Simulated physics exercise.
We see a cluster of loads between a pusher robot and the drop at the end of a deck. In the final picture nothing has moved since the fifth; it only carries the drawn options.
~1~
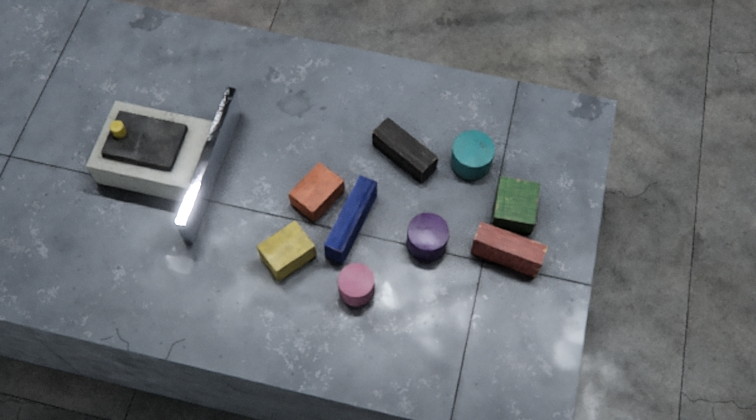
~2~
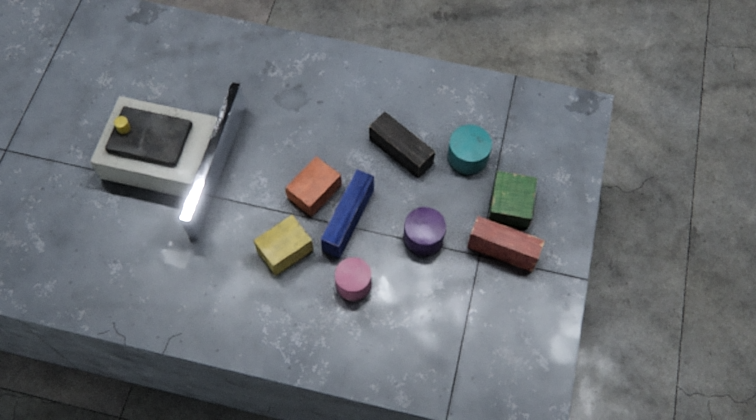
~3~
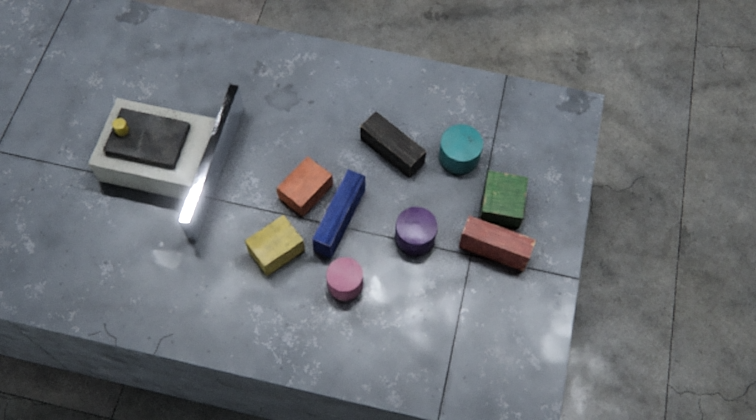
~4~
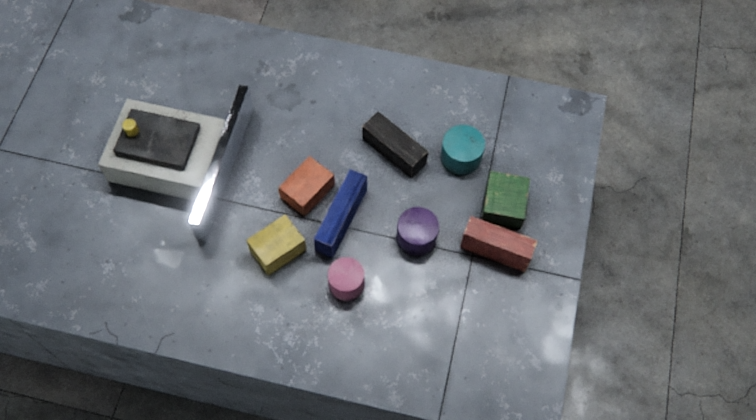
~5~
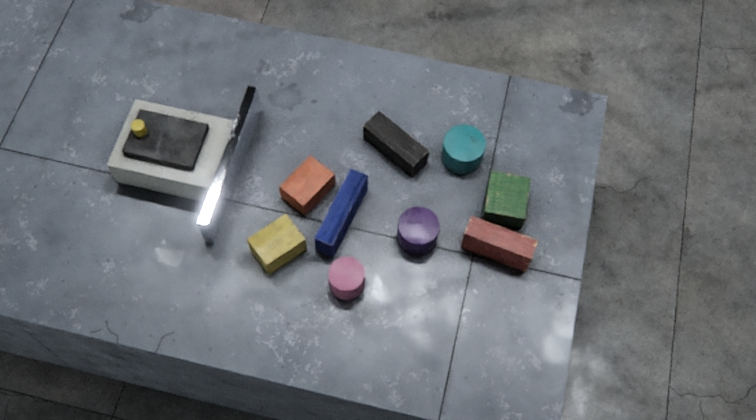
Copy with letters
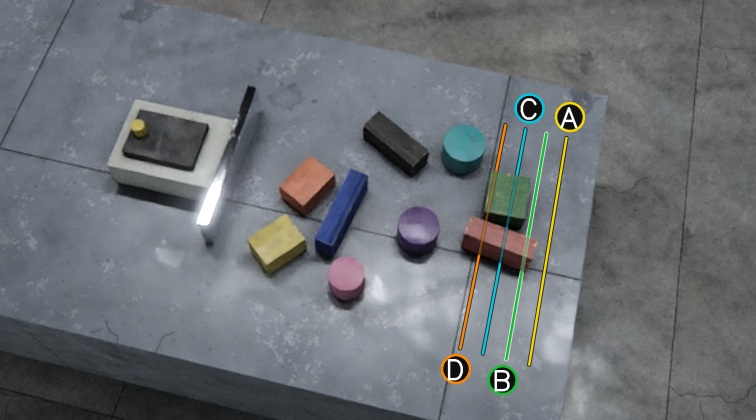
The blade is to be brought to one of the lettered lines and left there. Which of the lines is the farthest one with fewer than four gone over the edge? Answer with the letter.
The farthest such stop is B.
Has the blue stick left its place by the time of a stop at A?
Yes.
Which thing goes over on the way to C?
It is the red bar.
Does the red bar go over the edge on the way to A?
Yes.
On the marked copy, A at (549, 244); B at (528, 239); C at (506, 234); D at (484, 230).
Taking B. A third of the way, robot (276, 163); pink canister (363, 288); yellow crate (342, 248).
Two thirds of the way, robot (383, 187); red bar (569, 254); green crate (531, 205).
When it is over, robot (470, 206); purple canister over the edge; red bar over the edge; three fallen.
As for the rest, A drops four; C is within the limit but short; D is within the limit but short.
